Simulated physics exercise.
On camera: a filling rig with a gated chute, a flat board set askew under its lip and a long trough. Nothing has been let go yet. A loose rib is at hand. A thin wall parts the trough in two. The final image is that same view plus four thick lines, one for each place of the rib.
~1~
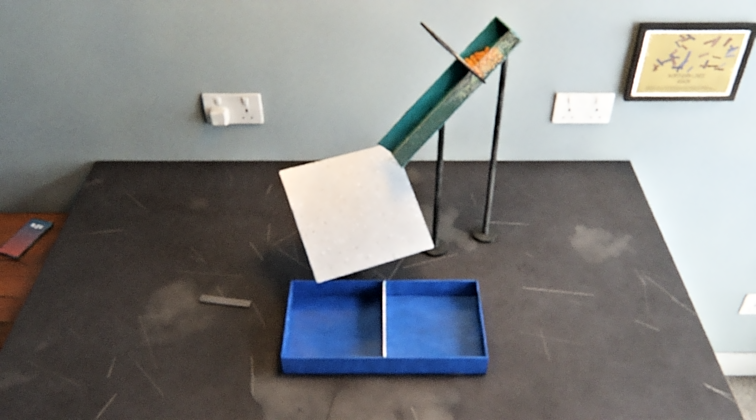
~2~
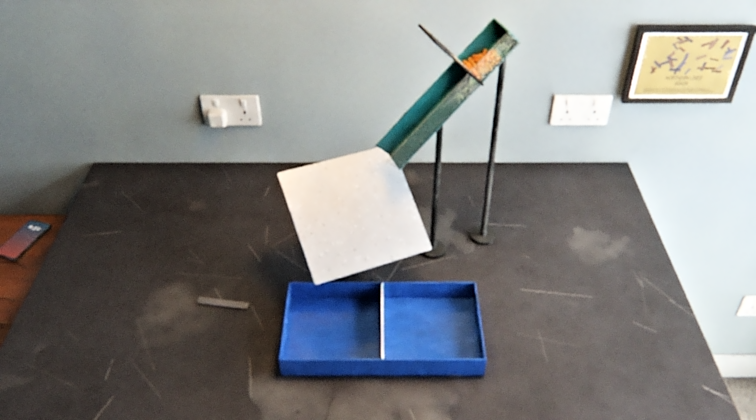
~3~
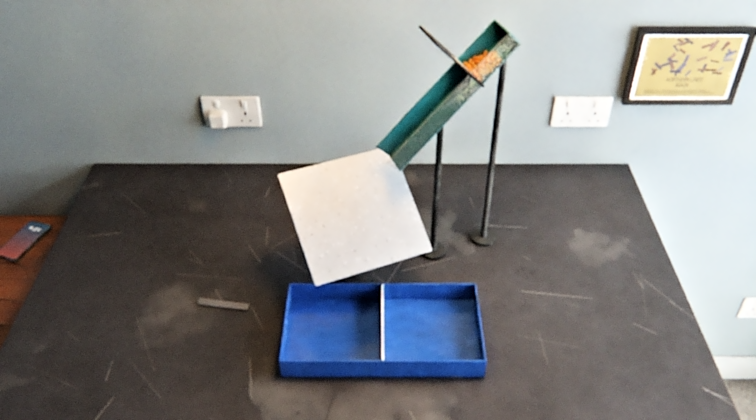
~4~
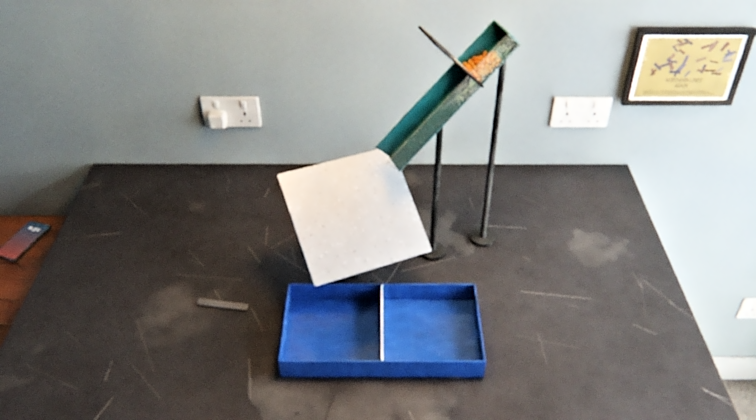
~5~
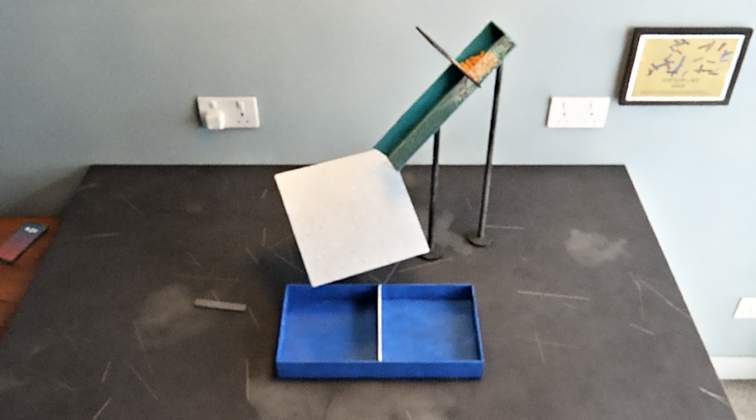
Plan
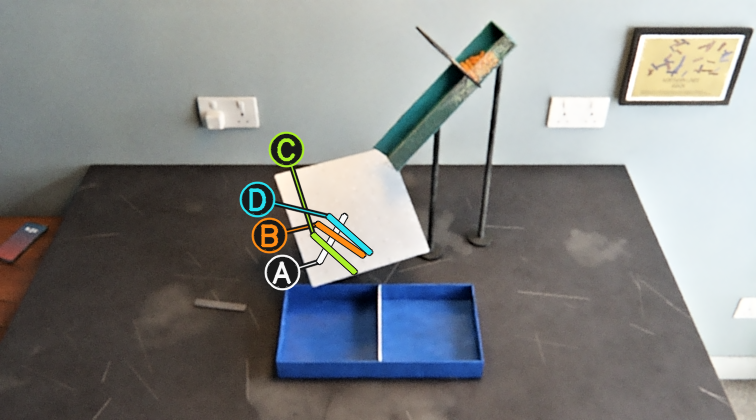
A dark table holds a raised green chute, a tilted white board and a divided blue trough, all still.
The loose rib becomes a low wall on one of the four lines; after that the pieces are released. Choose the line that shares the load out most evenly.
Use line C.
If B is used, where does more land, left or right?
More lands on the right.
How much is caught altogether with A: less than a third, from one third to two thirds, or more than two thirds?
Line A gives more than two thirds.
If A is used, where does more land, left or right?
More lands on the left.
On the marked copy, line A from (344, 216) to (319, 261); line B from (317, 224) to (362, 254); line C from (313, 235) to (354, 271); line D from (329, 216) to (369, 252).
For line A, of what is caught, most in the left half, a small part in the right.
For line B, of what is caught, a small part in the left half, most in the right.
For line C, of what is caught, about half in the left half, about half in the right.
For line D, of what is caught, a small part in the left half, most in the right.
